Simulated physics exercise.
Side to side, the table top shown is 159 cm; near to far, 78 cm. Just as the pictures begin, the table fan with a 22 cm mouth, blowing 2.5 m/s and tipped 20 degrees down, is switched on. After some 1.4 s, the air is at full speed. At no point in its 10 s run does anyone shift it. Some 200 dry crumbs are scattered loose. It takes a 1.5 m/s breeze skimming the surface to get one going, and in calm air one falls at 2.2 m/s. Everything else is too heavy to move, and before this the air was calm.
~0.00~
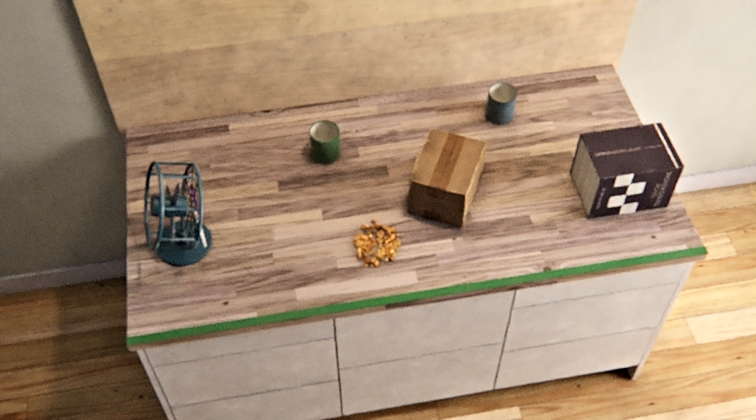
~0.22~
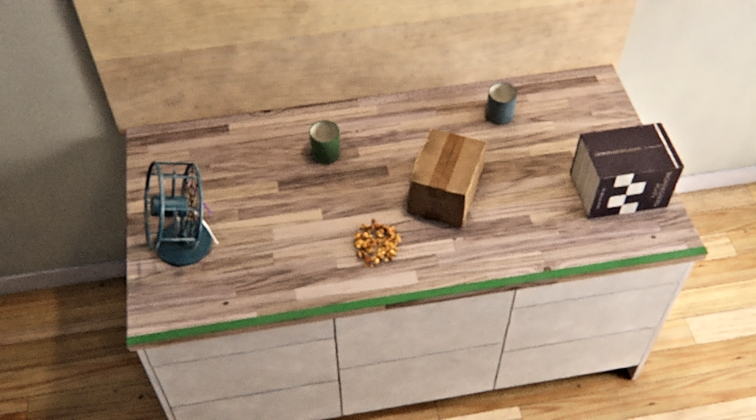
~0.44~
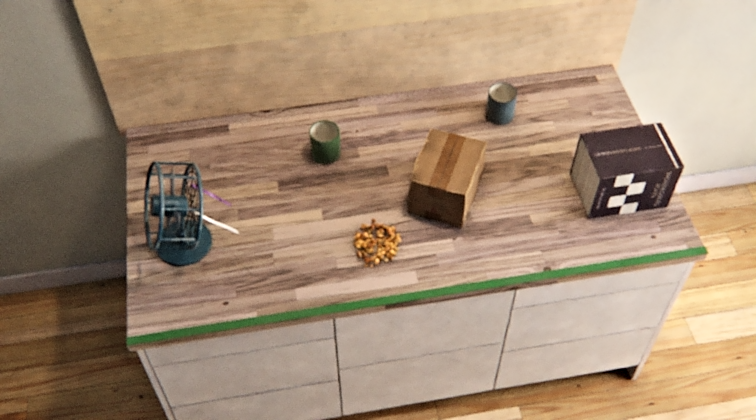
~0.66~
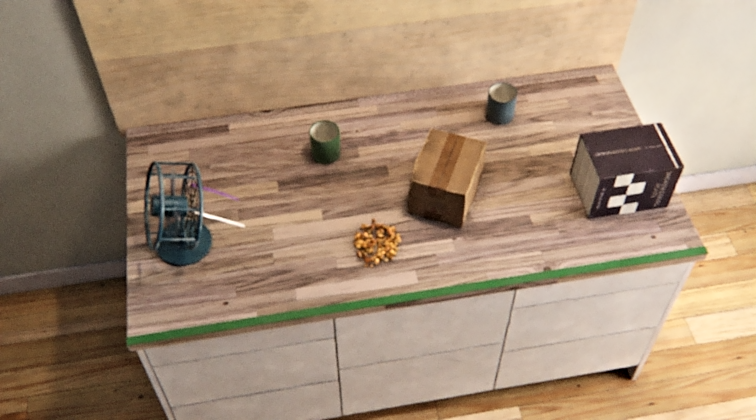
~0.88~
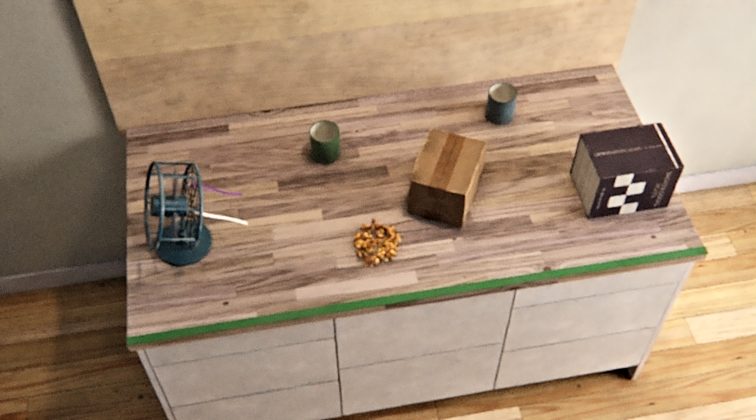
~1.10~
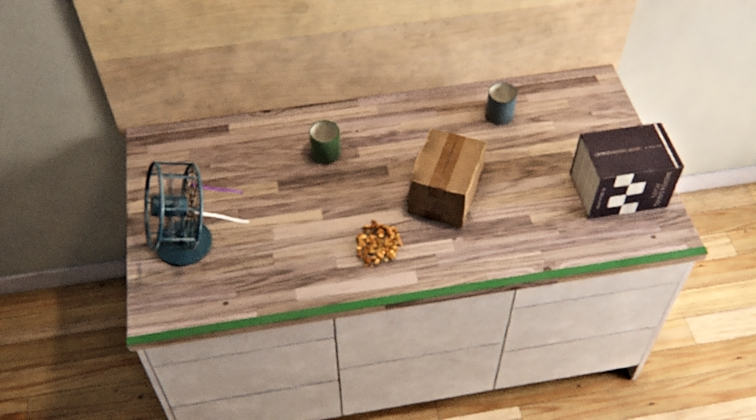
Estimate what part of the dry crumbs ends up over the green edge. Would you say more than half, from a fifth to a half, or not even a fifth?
I would say more than half.
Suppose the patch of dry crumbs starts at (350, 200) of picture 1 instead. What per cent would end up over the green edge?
Share at the end: About 4 %.
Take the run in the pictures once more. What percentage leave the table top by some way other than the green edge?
0 per cent.
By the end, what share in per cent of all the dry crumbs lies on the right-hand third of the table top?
Around 1 per cent.
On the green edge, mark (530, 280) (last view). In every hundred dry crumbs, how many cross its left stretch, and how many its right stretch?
Roughly 40 % cross the left stretch, and around 60 % the right stretch.
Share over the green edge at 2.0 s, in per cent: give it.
Roughly 100 per cent.
After 2.0 s, 14 % are on the move or not yet settled, 98 % are over the green edge.
After 3.2 s, 1 % are on the move or not yet settled, 99 % are over the green edge.
After 5.5 s, 1 % are on the move or not yet settled, 99 % are over the green edge.
After 10.0 s, at the end, 99 % are over the green edge.
